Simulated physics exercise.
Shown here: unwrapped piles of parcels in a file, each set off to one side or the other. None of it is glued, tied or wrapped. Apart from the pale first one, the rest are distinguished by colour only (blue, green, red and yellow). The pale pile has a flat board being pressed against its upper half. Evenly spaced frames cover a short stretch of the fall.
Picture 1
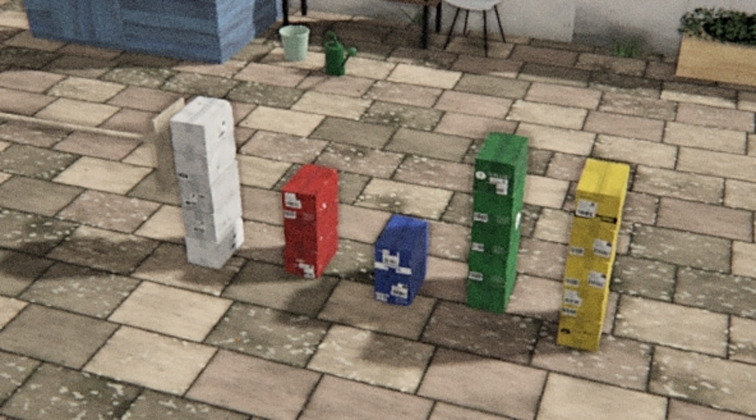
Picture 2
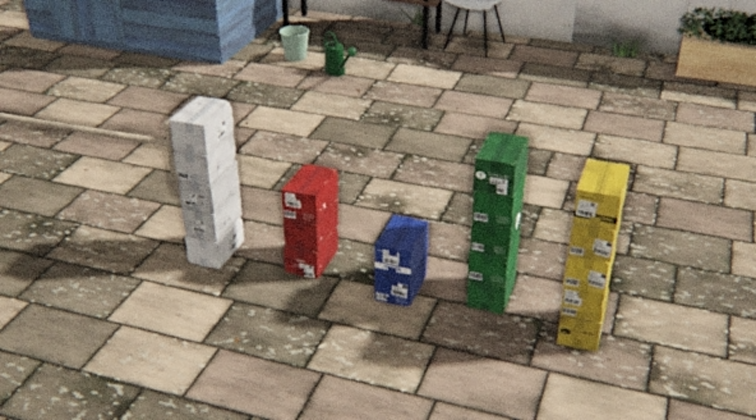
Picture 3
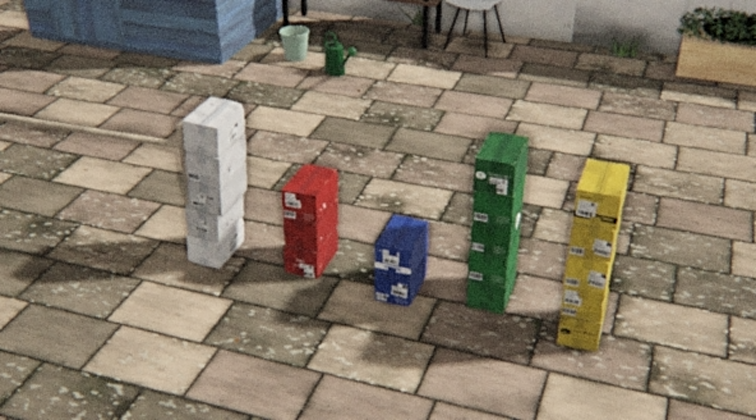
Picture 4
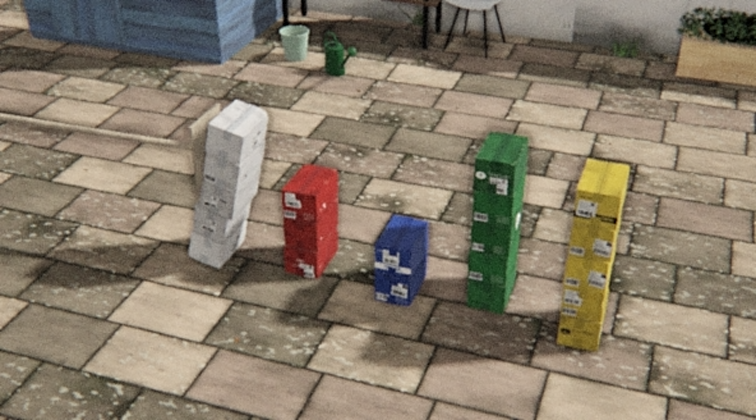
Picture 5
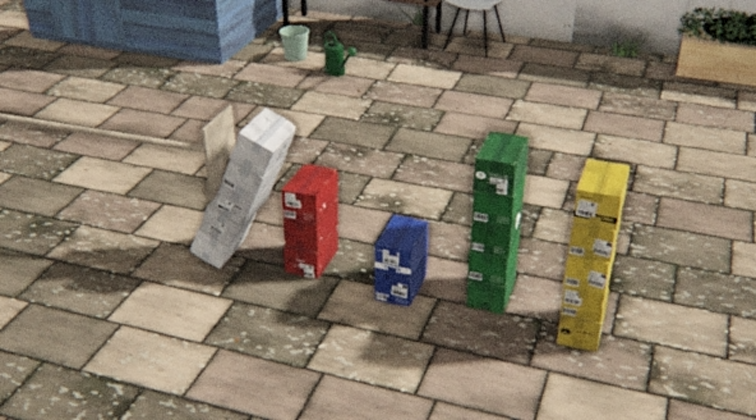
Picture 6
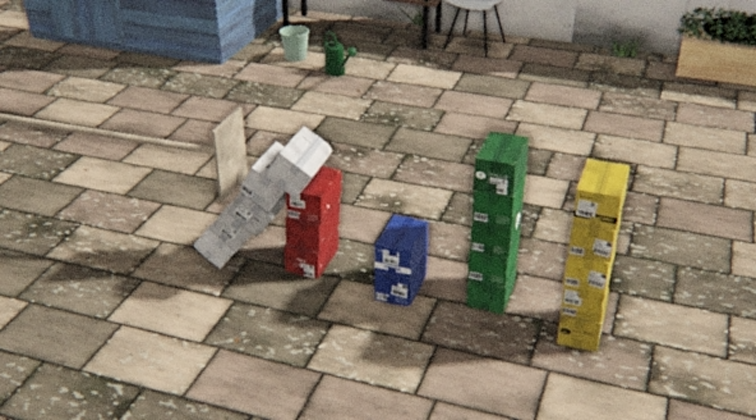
White pile of parcels leaning rightward ahead of a flat board, then bending over against the red pile on a paved yard.
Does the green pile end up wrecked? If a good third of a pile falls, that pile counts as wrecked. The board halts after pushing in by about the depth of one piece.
No.
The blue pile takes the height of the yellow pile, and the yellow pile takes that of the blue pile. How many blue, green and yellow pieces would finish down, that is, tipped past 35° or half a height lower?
By colour, the number down is blue 4, green 4 and yellow 1.
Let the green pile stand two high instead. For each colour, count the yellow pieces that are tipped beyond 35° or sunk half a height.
I count yellow 0.
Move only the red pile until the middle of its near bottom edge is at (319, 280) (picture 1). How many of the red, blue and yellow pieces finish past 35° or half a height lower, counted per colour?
The counts are red 3, blue 0, yellow 0.
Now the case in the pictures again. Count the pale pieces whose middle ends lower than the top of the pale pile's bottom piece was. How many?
2.
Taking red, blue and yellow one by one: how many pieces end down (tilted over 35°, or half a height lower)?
Per-colour tally: Red = 3; blue = 1; yellow = 0.
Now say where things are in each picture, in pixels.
In the first frame (each place is the centre of the face we see best), board (156, 147) not yet touching; top green parcel (494, 178); top yellow parcel (596, 210); the others all in place.
The second frame shows board (169, 150) not yet touching; top green parcel (494, 178).
The third frame shows board (181, 152) pushing, top of the pale pile leaning barely; top green parcel (494, 178); the others all in place.
The fourth frame shows board (193, 154) pushing, top of the pale pile leaning a little; top green parcel (494, 178); the others all in place.
The fifth frame shows board (206, 156) pushing, top of the pale pile leaning clearly; top green parcel (494, 178); the others all in place.
The sixth frame shows board (216, 158) stopped, top of the pale pile leaning well over; top green parcel (494, 178); top red parcel (304, 208) moved a little; one has shifted.
Just after the last frame, 5 of the pale pile down; none of the 5 green parcels down (0 of 15 in all colours); top green parcel unmoved; top red parcel tilted clearly.
A moment on, 5 of the pale pile down; none of the 5 green parcels down (2 of 15 in all colours); top green parcel unmoved; top red parcel tilted clearly, half its height lower.
When it is over, 5 of the pale pile down; none of the 5 green parcels down (4 of 15 in all colours); top green parcel moved a little; top blue parcel tilted well over. In pixels of the last frame, middles, top green parcel near (507, 164), top blue parcel near (437, 261).
